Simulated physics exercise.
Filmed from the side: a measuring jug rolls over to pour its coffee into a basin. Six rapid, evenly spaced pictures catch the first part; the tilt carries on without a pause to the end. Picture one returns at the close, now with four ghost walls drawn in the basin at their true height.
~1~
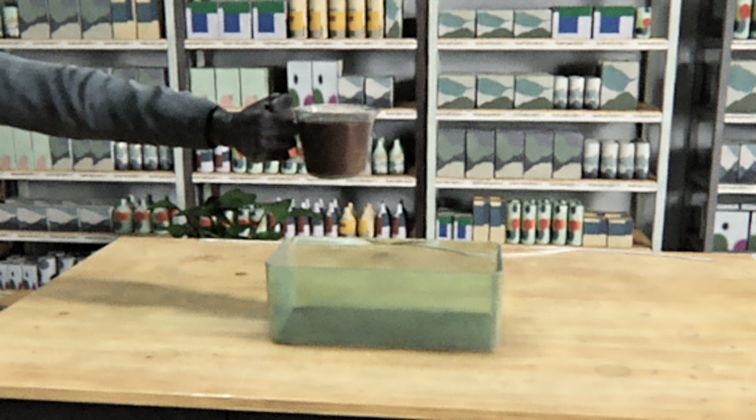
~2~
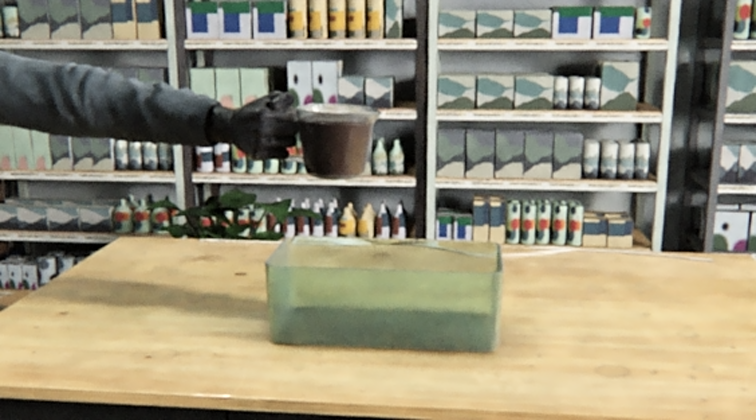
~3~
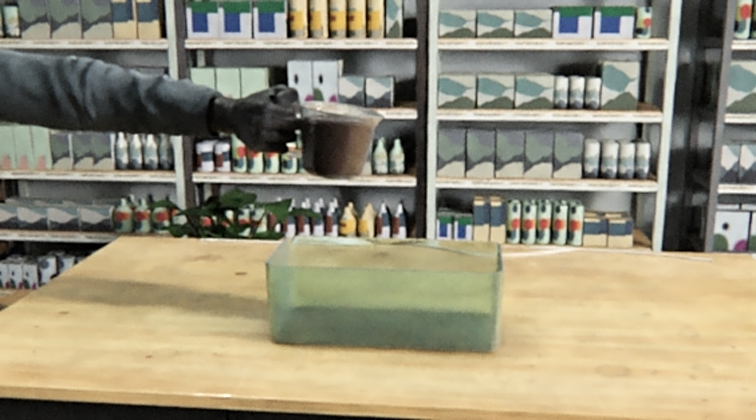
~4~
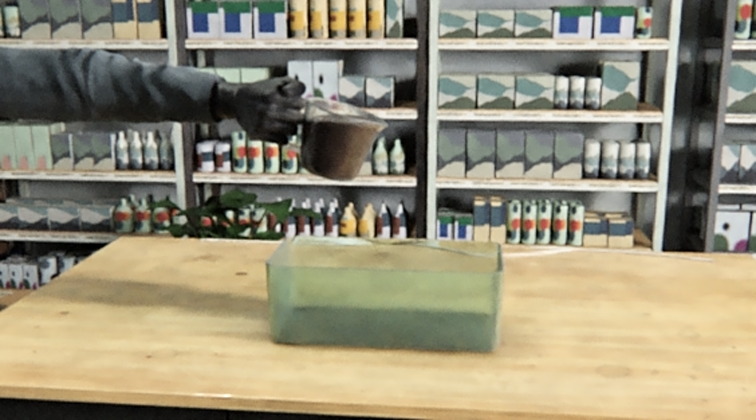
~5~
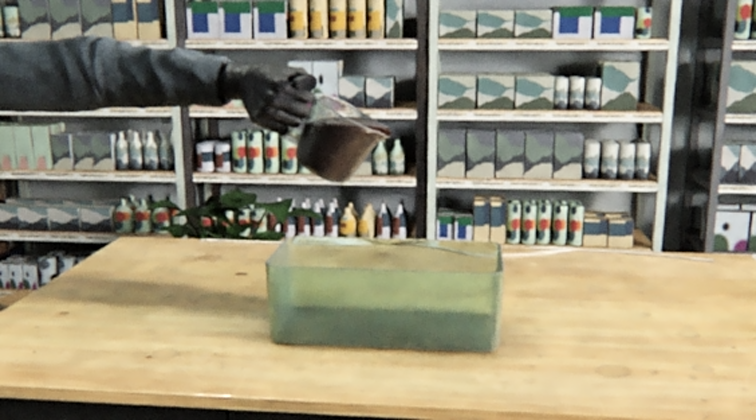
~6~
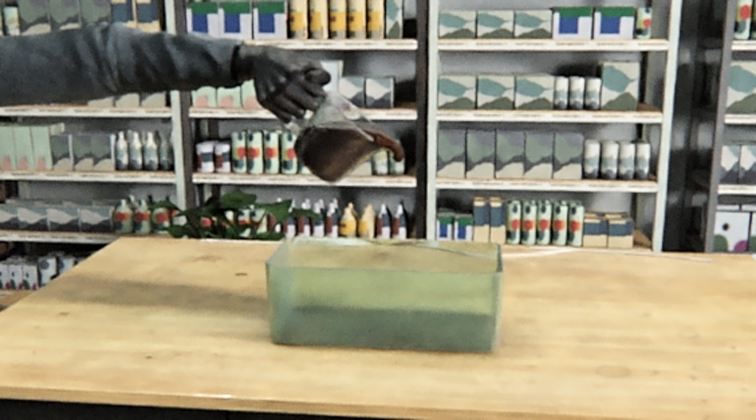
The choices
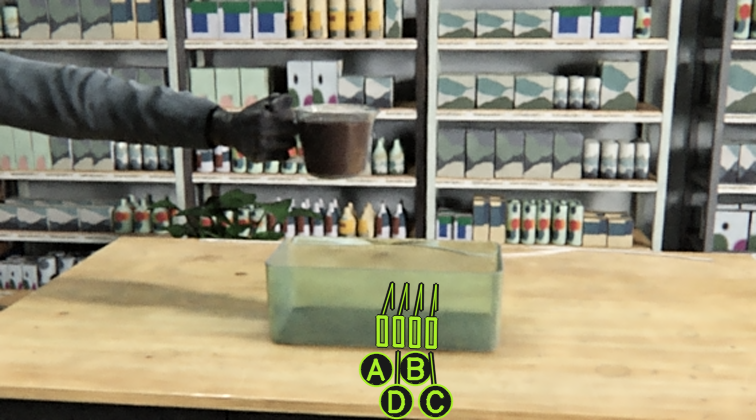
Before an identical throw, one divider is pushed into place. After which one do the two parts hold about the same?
The answer is slot B.
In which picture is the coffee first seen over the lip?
In picture 5.
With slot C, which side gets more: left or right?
More ends on the left.
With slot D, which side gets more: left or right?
The right side.
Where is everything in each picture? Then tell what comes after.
Upright, lip at (379, 111); basin from (271, 340) to (499, 350); nothing has left yet, in the first frame.
Upright, lip at (380, 113); nothing has left yet, in the second frame.
Tipped about 8°, lip at (383, 117); nothing has left yet, in the third frame.
Tipped about 17°, lip at (387, 125); nothing has left yet, in the fourth frame.
Tipped about 28°, lip at (389, 136); coffee is over the lip, down to (389, 136), in the fifth frame.
Tipped about 42°, lip at (388, 149); coffee is over the lip, down to (399, 159), in the sixth frame.
In lime, A at (381, 351); B at (414, 352); C at (430, 353); D at (398, 351).
With A, about 11 % ends left of the wall and 87 % right of it.
With B, about 47 % ends left of the wall and 52 % right of it.
With C, about 73 % ends left of the wall and 24 % right of it; 3 % is lost outside.
With D, about 23 % ends left of the wall and 76 % right of it.
